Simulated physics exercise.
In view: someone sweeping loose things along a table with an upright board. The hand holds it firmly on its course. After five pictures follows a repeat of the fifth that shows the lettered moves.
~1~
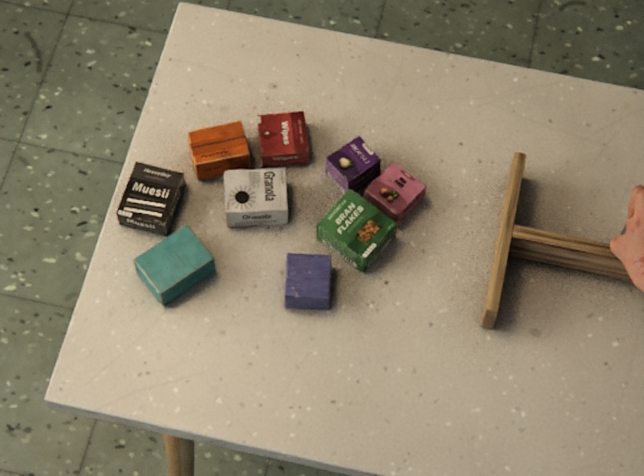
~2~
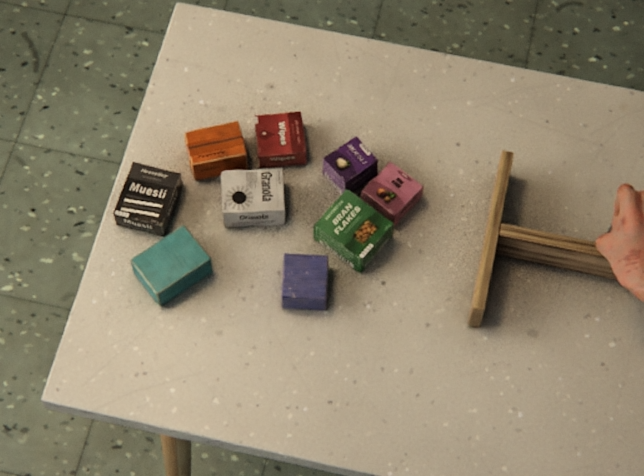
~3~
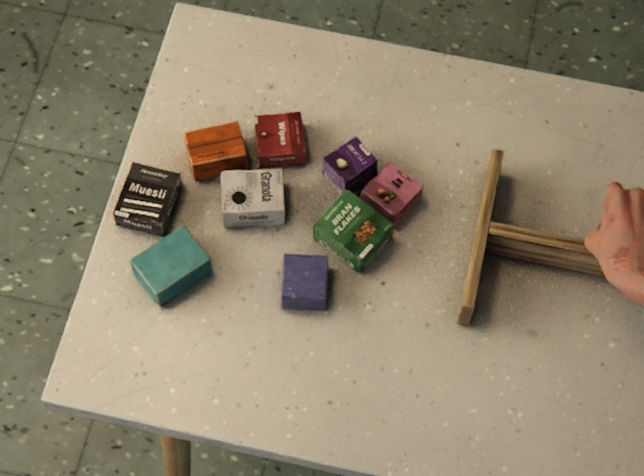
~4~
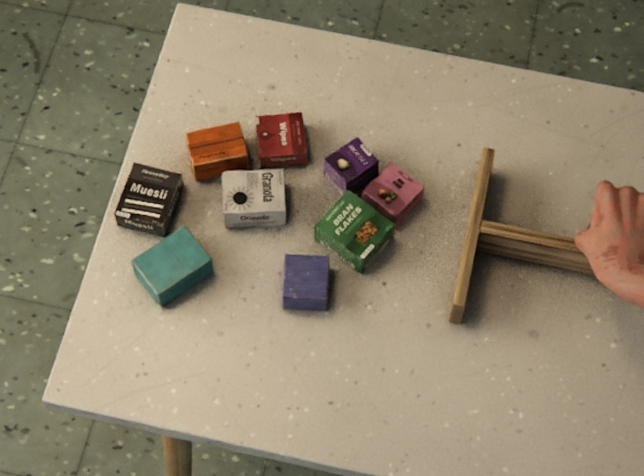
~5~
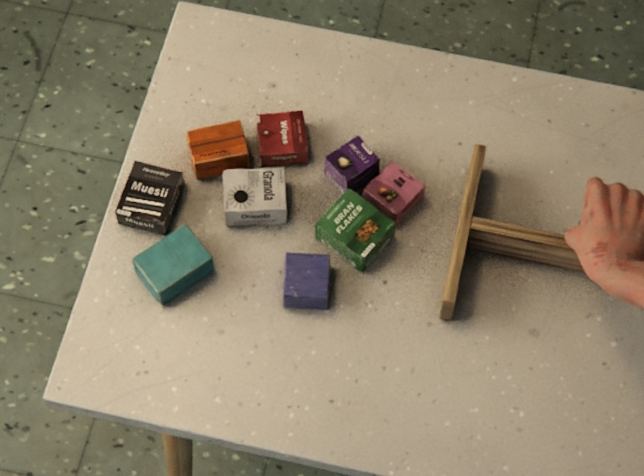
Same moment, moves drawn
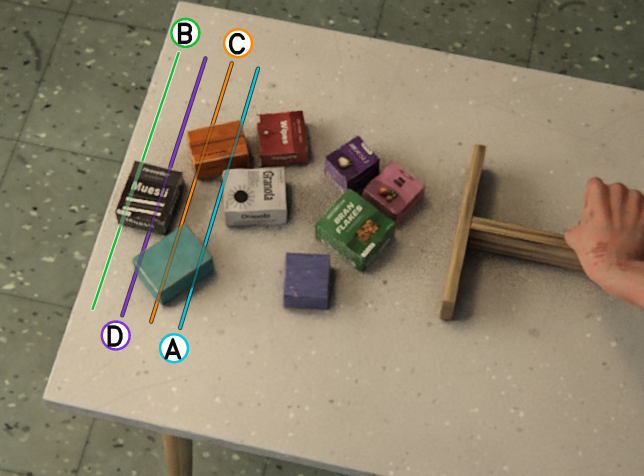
A hand at the right edge grips the handle of an upright wooden board on a pale speckled table, seen from above at an angle over a green tiled floor. Left of the board lie small boxes and blocks: black, orange, red, white and turquoise farther left, purple, pink, green and blue nearer. The board slides slowly a short way left, touching nothing, while the view shifts very slightly.
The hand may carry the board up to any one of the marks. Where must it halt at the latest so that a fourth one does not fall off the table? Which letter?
C is the last line within the limit.
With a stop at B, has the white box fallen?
By then, yes.
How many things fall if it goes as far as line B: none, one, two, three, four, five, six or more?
By then, six or more.
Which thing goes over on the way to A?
The black packet.
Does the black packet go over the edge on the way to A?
By then, yes.
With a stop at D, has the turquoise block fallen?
Yes.
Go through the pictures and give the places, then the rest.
In the first frame, turquoise block (175, 266); black packet (151, 199); blue block (308, 282).
In the second frame, board (494, 227); purple packet (350, 167).
In the third frame, board (483, 225); white box (253, 198).
In the fourth frame, board (474, 224); orange box (217, 151).
In the fifth frame, board (465, 221); turquoise block (174, 265); black packet (150, 198); blue block (307, 281).
On the marked copy, A at (221, 192); B at (138, 174); C at (193, 186); D at (166, 180).
With C. Early on, board (366, 200); orange box (213, 150); red box (271, 134).
Further on, board (269, 180); black packet (112, 192); white box (174, 181).
At the end, board (196, 165); white box over the edge; black packet over the edge; two fallen.
As for the rest, A is within the limit but short; B drops eight; D drops four.
